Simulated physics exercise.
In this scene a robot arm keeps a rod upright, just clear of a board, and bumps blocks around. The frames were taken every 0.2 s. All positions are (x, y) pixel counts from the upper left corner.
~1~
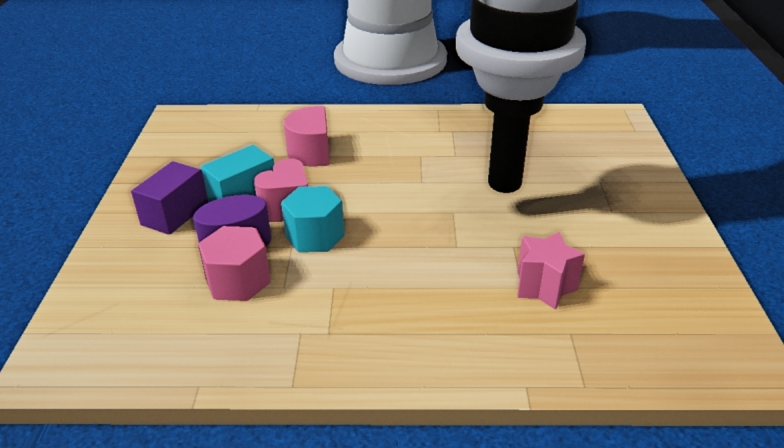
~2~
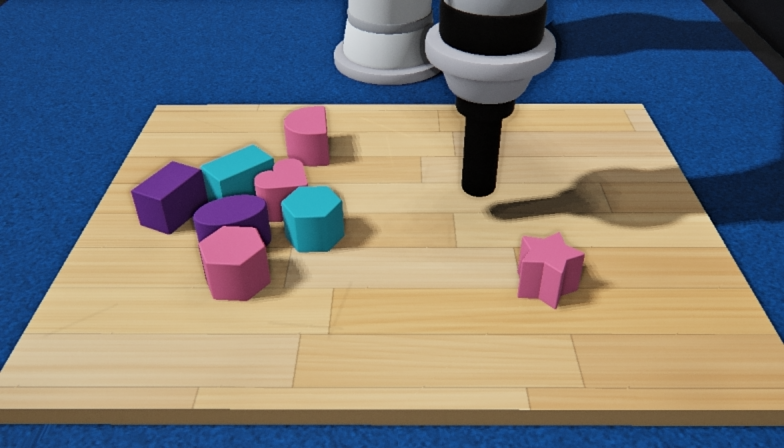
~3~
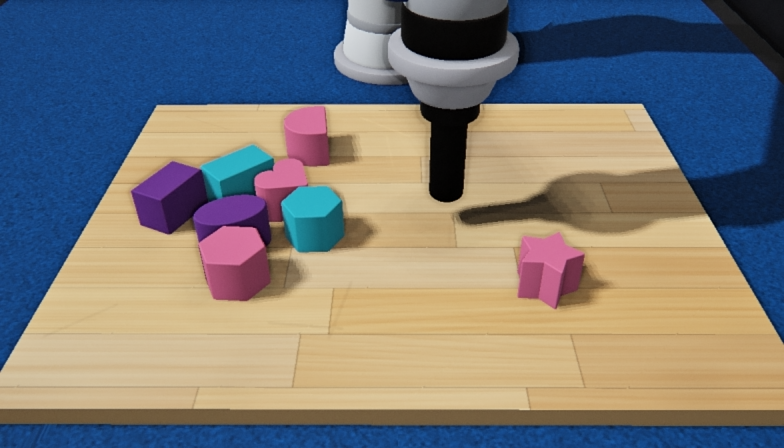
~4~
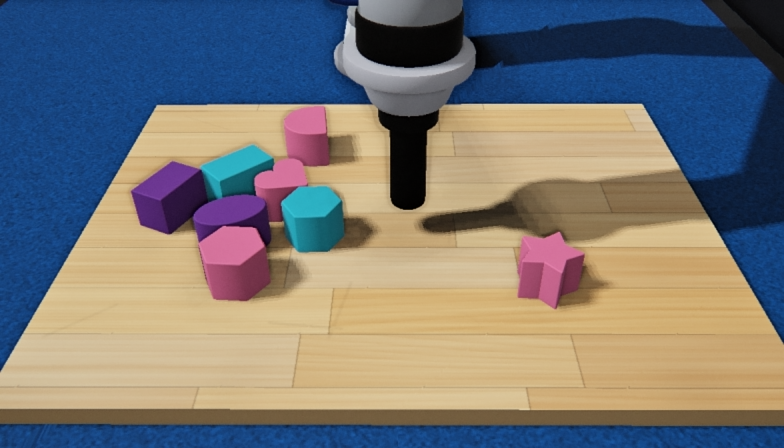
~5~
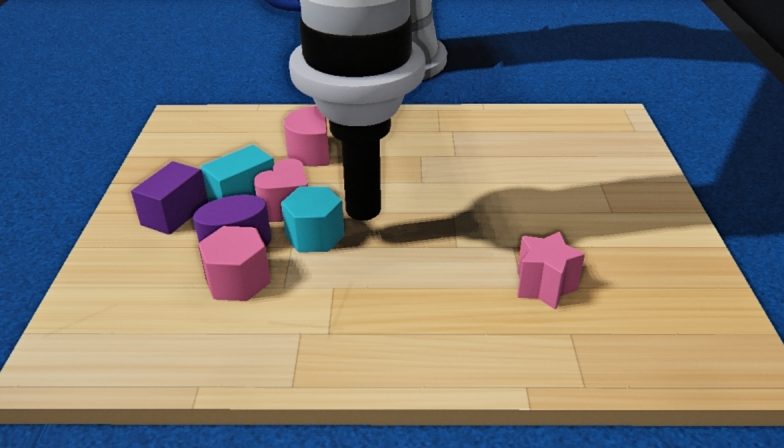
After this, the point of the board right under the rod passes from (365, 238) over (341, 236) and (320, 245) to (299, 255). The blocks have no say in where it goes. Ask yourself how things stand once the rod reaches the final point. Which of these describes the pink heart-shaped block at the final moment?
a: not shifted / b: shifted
a (not shifted)
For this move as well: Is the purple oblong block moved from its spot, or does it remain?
The block in question stays where it was by the end.
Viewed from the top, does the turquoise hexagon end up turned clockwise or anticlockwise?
In a top view, it turns clockwise.
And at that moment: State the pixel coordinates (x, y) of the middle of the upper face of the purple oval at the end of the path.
In the picture, that point is around (199, 208).
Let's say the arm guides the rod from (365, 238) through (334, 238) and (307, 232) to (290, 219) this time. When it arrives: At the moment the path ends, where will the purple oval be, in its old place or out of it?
It will be nudged away from its spot.
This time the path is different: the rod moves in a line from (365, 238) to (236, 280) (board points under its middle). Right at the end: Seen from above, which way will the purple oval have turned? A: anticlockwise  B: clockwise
A.
On the path given first. Halfway along, rod (327, 214); purple oval (212, 210); turquoise hexagon (278, 202).
At the end, rod (296, 228); purple oblong block still; purple oval (199, 208), turned 30° anticlockwise; pink heart-shaped block still; turquoise hexagon (256, 204), turned 40° clockwise.
